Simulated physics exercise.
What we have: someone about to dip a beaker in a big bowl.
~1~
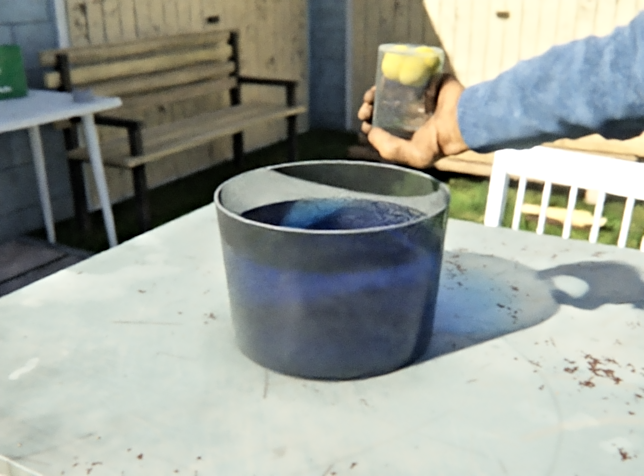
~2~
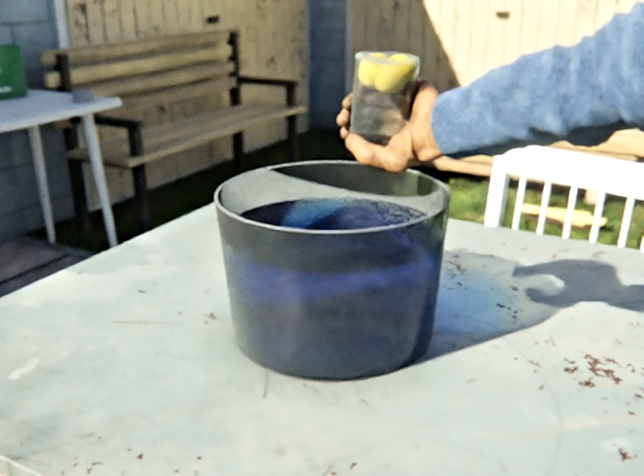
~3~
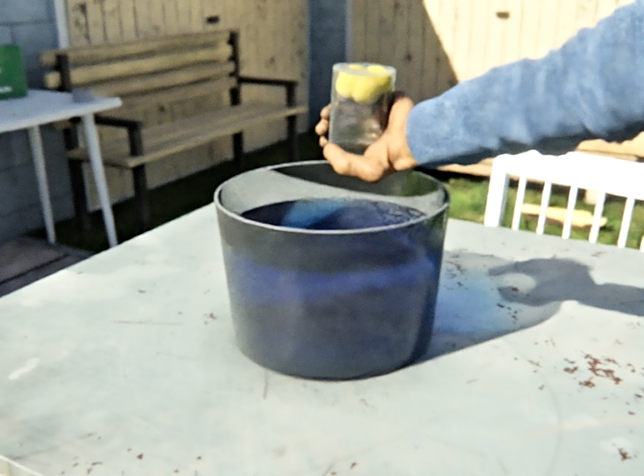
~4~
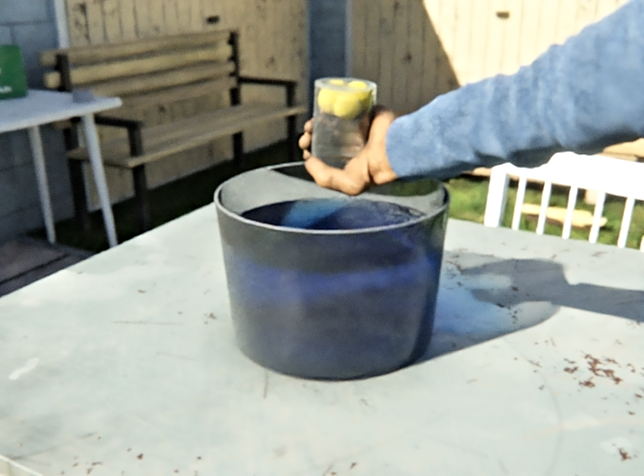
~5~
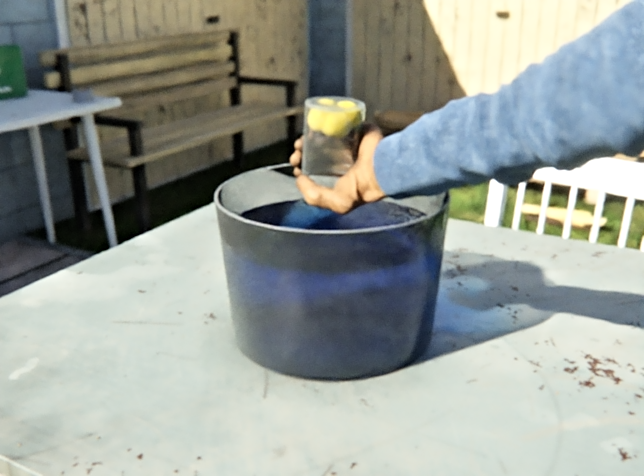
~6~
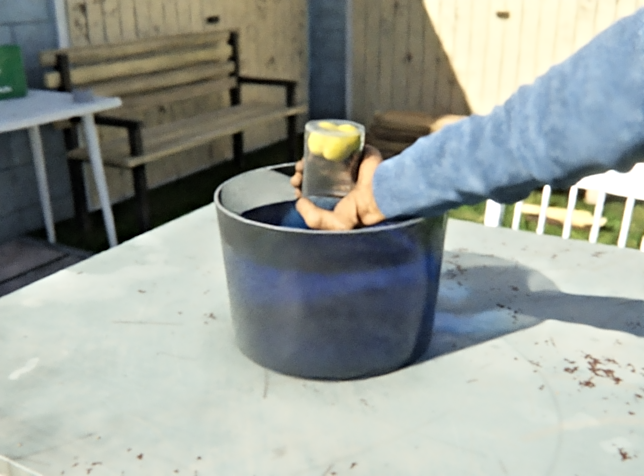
Outdoor table in a yard, a blue-sleeved arm moving left and lowering an upside-down clear beaker with yellow material over a big bowl.
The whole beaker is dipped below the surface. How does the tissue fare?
The tissue remains untouched.
Soon after, the beaker enters the dyed water.
Later, air is trapped inside and holds the level down.
In the end, the beaker is under, still full of air, and the tissue is dry.
